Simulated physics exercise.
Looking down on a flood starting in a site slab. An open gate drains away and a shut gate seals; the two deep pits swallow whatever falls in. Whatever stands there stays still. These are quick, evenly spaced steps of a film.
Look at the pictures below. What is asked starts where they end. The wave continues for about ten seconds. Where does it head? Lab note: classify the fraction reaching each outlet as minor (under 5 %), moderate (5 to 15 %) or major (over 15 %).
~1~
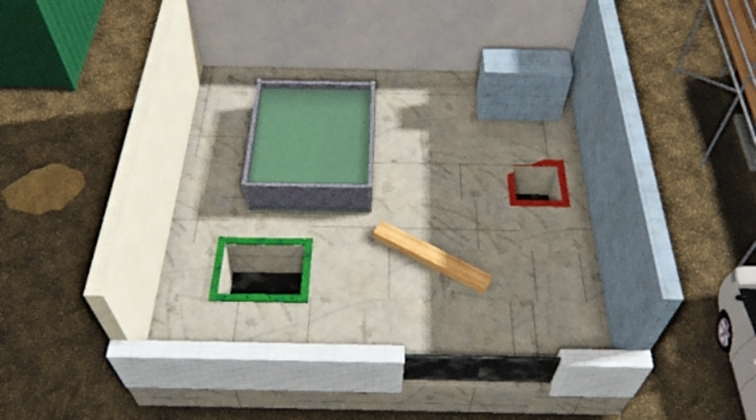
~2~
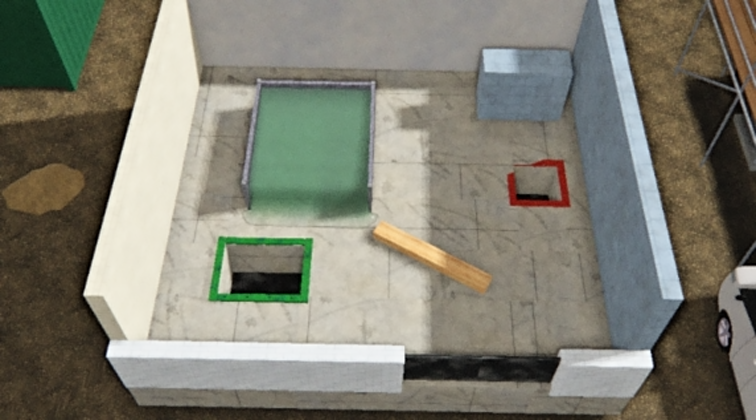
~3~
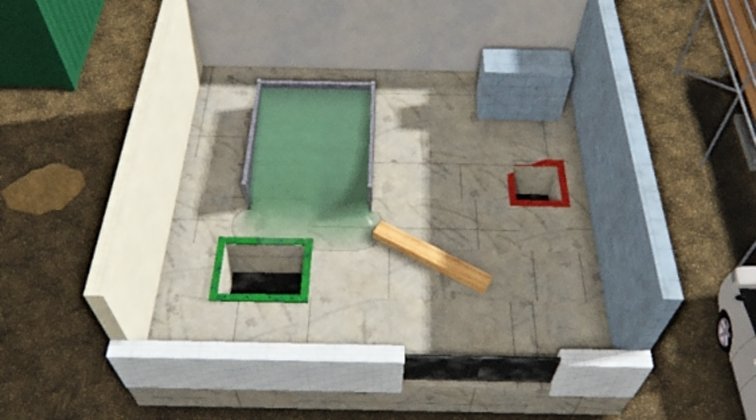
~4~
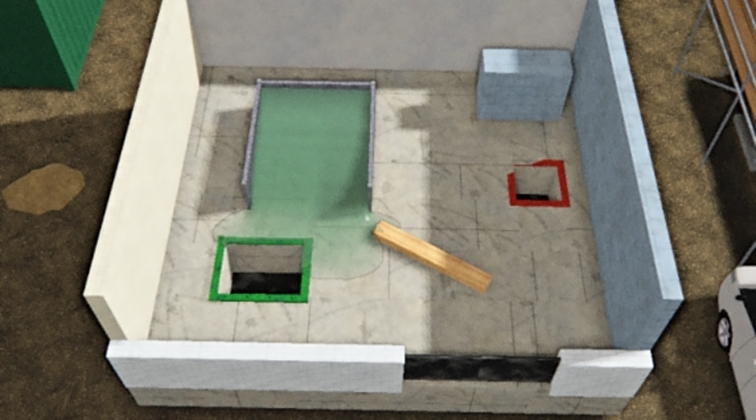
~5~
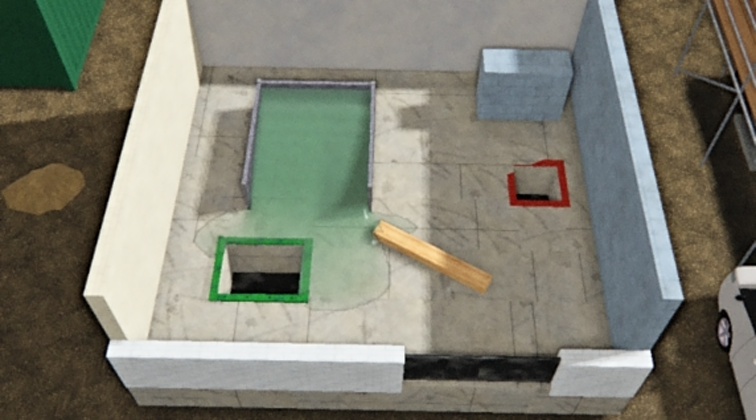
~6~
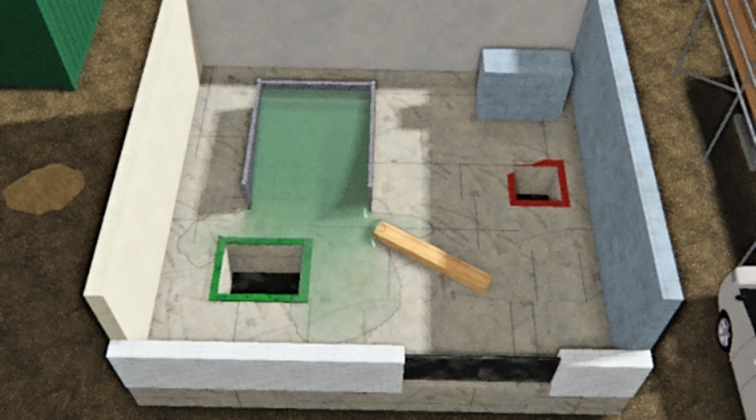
Fractions by outlet: Gate minor; red pit moderate; green pit major.
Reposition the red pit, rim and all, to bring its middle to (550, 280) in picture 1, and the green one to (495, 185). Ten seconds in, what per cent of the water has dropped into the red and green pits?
Measured shares in per cent - red 30, green 0.
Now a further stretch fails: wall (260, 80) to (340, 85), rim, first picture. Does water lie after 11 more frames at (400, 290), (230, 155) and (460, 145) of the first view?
Taking them in order, I'd say not reached, swamped and swamped.
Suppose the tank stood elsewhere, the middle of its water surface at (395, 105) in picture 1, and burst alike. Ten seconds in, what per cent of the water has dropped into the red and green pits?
Tally in per cent: Red pit 15, green pit 14.
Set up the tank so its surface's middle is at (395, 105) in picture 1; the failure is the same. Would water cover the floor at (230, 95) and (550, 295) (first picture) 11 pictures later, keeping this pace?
First spared, then submerged.
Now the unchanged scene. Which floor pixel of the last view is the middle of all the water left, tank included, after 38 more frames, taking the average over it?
I'd place it roughly at (372, 258).
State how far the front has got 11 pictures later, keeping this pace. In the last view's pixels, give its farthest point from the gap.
Farthest reach: About (561, 373).
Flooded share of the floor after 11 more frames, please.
Roughly 30 percent, I reckon.
A moment on, water covers 20 % of the floor; the gate 0 %, the red pit 0 %, the green pit 14 %.
Next, water covers 30 % of the floor; the gate 0 %, the red pit 0 %, the green pit 24 %.
Then, water covers 40 % of the floor; the gate 0 %, the red pit 0 %, the green pit 32 %.
Later, water covers 65 % of the floor; the gate 0 %, the red pit 3 %, the green pit 37 %.
In the end, water covers 90 % of the floor; the gate 0 %, the red pit 9 %, the green pit 38 %.
